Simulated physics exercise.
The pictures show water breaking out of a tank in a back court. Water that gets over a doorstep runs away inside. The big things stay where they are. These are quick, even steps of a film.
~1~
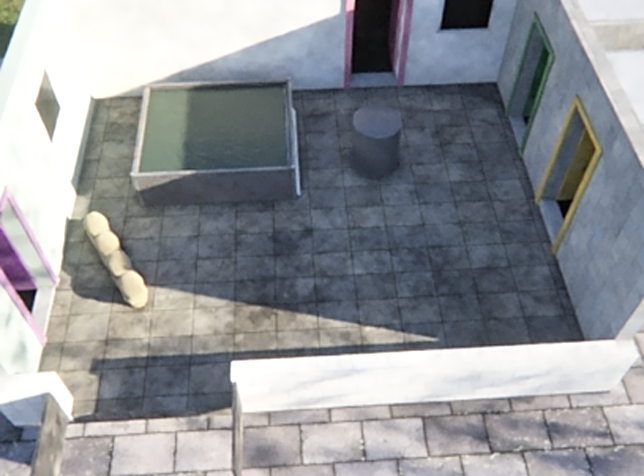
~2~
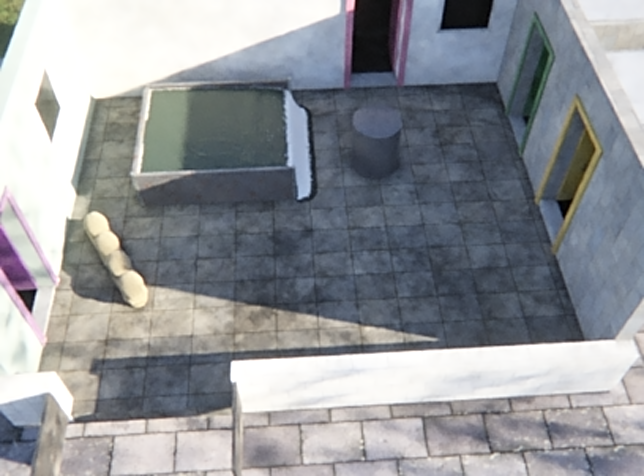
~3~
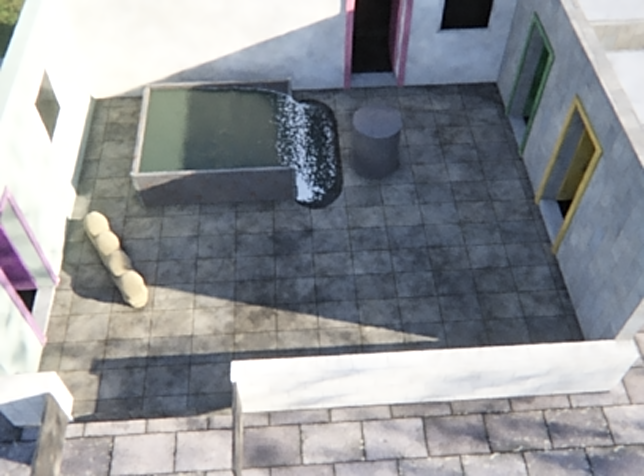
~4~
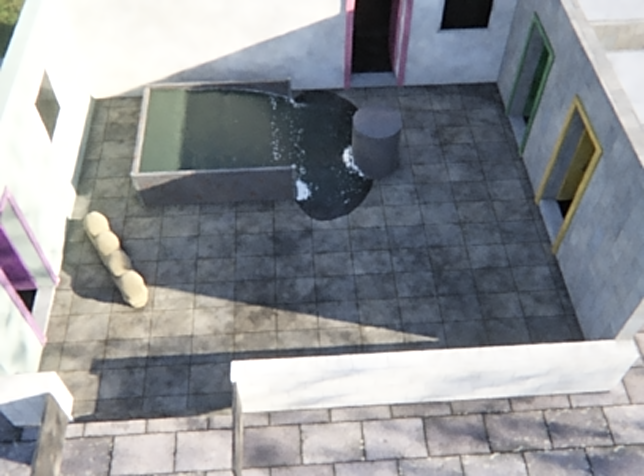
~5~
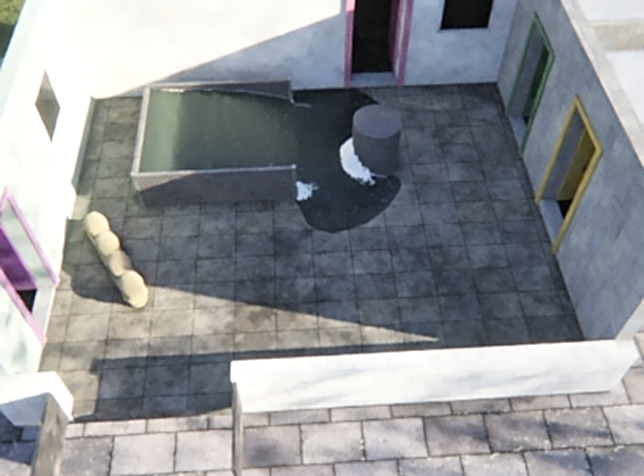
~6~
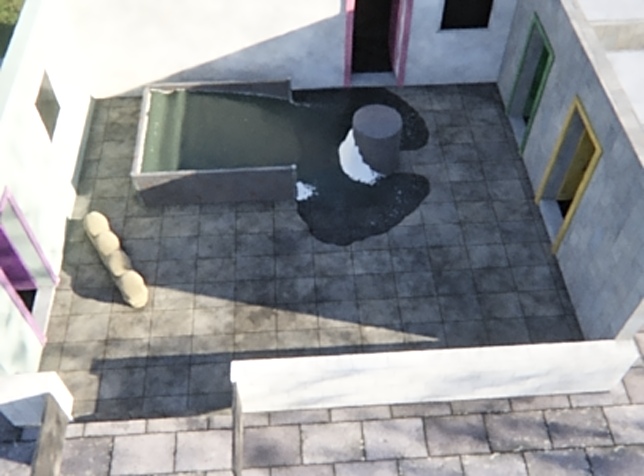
We see a raised tank of greenish water in a tiled courtyard; its right side opens and water pours out, spreading rightward across the paving, foaming against a grey cylinder and flowing around both sides of it.
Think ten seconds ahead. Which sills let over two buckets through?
In the end: The purple door lets in a lot; the green door lets in a lot; the pink door lets in a lot; the yellow door admits no more than that.
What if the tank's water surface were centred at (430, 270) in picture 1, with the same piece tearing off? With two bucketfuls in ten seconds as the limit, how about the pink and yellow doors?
My reading: Pink door is under, yellow door lets more in.
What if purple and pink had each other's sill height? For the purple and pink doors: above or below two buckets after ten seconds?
My reading: The purple one is under; the pink one floods.
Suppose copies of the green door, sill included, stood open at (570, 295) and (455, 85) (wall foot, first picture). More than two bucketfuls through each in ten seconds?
In turn: Takes more, takes more.
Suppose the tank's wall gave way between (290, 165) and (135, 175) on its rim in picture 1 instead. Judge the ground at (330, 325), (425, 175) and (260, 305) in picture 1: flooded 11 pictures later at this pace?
In turn: Covered, clear, covered.
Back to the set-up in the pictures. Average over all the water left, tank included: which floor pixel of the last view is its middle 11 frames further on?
I would point to (324, 157).
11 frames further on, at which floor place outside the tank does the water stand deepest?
Around (496, 93).
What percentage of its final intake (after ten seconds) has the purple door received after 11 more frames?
Roughly 0 per cent.
A moment on, water covers 30 % of the floor; the purple door not reached, the green door under two buckets in, the pink door wet at the sill, nothing in, the yellow door not reached.
Next, water covers 45 % of the floor; the purple door not reached, the green door over two buckets in, the pink door under two buckets in, the yellow door wet at the sill, nothing in.
Then, water covers 55 % of the floor; the purple door not reached, the green door far over two buckets in, the pink door over two buckets in, the yellow door wet at the sill, nothing in.
Later, water covers 65 % of the floor; the purple door not reached, the green door far over two buckets in, the pink door far over two buckets in, the yellow door under two buckets in.
In the end, water covers 95 % of the floor; the purple door over two buckets in, the green door far over two buckets in, the pink door far over two buckets in, the yellow door under two buckets in.
